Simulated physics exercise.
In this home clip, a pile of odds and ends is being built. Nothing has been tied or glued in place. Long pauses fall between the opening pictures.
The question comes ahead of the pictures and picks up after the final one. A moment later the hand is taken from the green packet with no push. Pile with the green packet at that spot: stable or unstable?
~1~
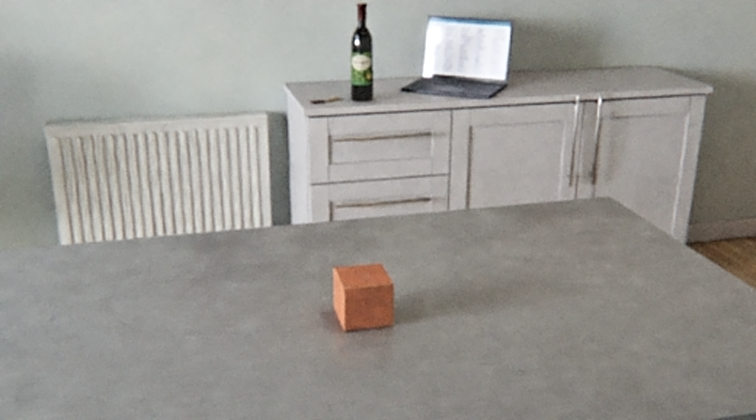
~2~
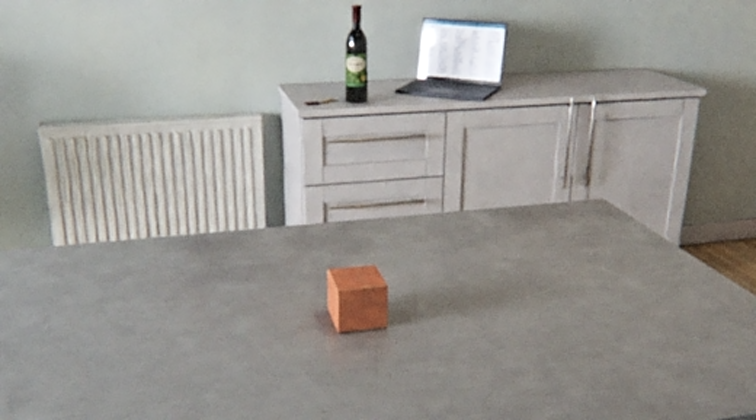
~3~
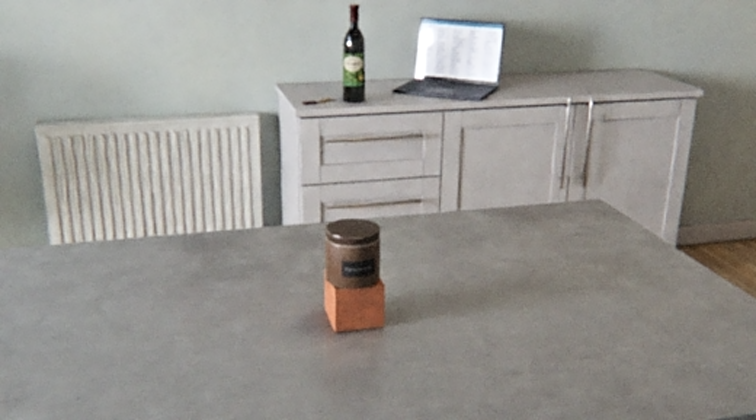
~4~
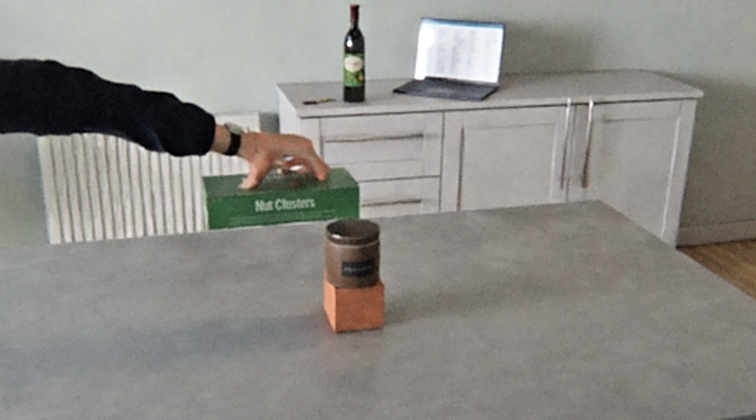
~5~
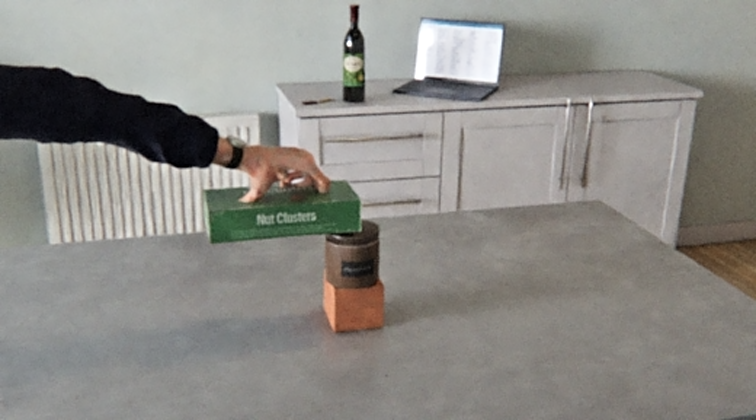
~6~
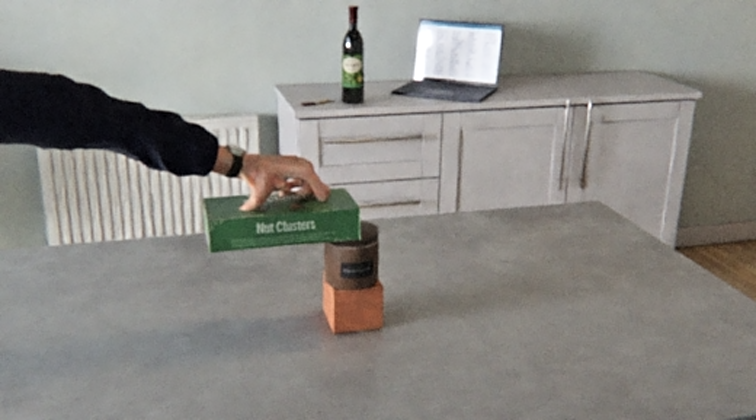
Unstable.
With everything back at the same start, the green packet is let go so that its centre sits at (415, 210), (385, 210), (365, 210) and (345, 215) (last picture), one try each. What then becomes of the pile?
The pile collapses the first time, collapses the second time, remains standing the third time and remains standing the fourth time.
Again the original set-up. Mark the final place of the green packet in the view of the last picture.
End position in the final view: Approximately (281, 268).
Then, 0.20 s after the last picture, green packet tipped 20° from how it was near (277, 234).
Then, 0.30 s after the last picture, green packet now fallen.
Then, 0.70 s after the last picture, nothing new.
At rest, fallen, green packet; the other 2 in place. Seen from the same camera at the end, green packet near (281, 267). The pile loses its balance.
